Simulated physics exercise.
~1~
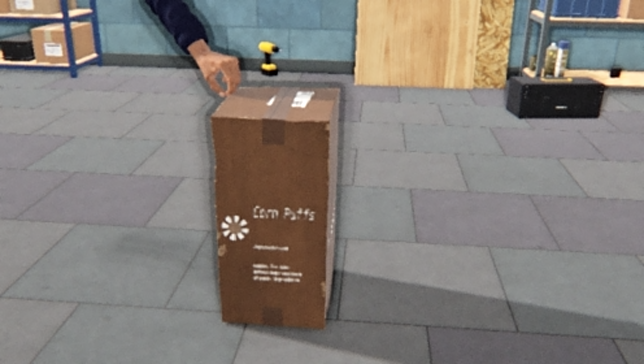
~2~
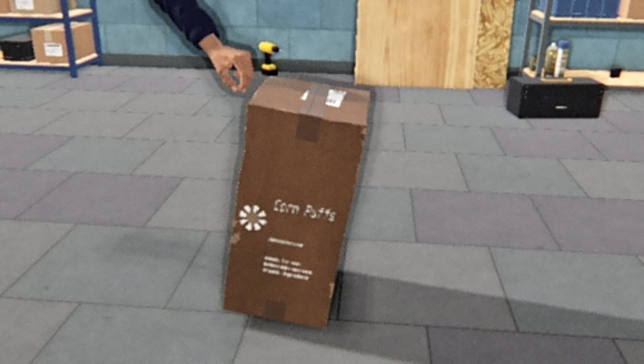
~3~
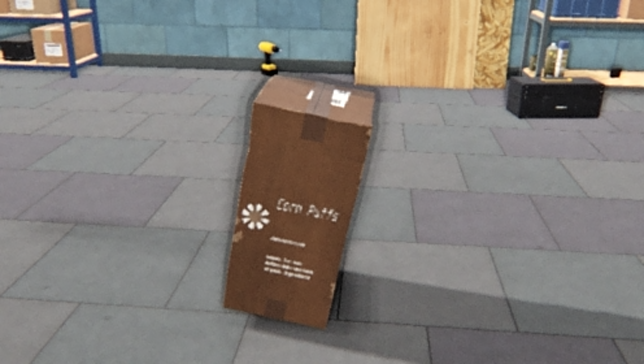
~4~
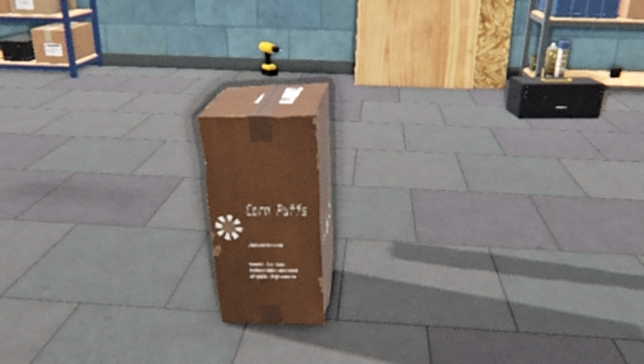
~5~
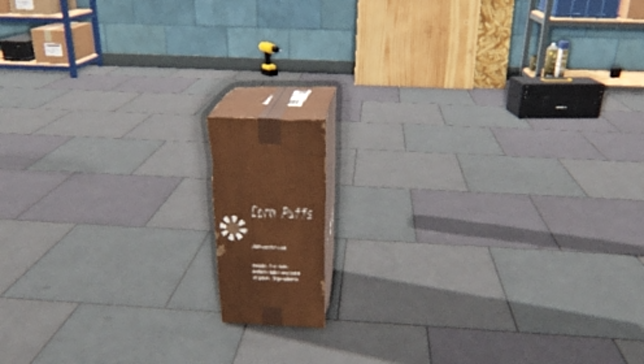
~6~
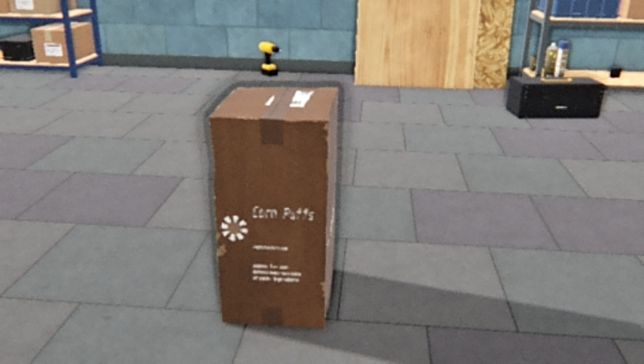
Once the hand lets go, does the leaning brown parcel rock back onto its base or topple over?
The brown parcel rocks back to the left and settles upright on its base.
On a grey tiled floor, a hand pushing a tall brown parcel near its top, the parcel tilting right, then rocking back upright.
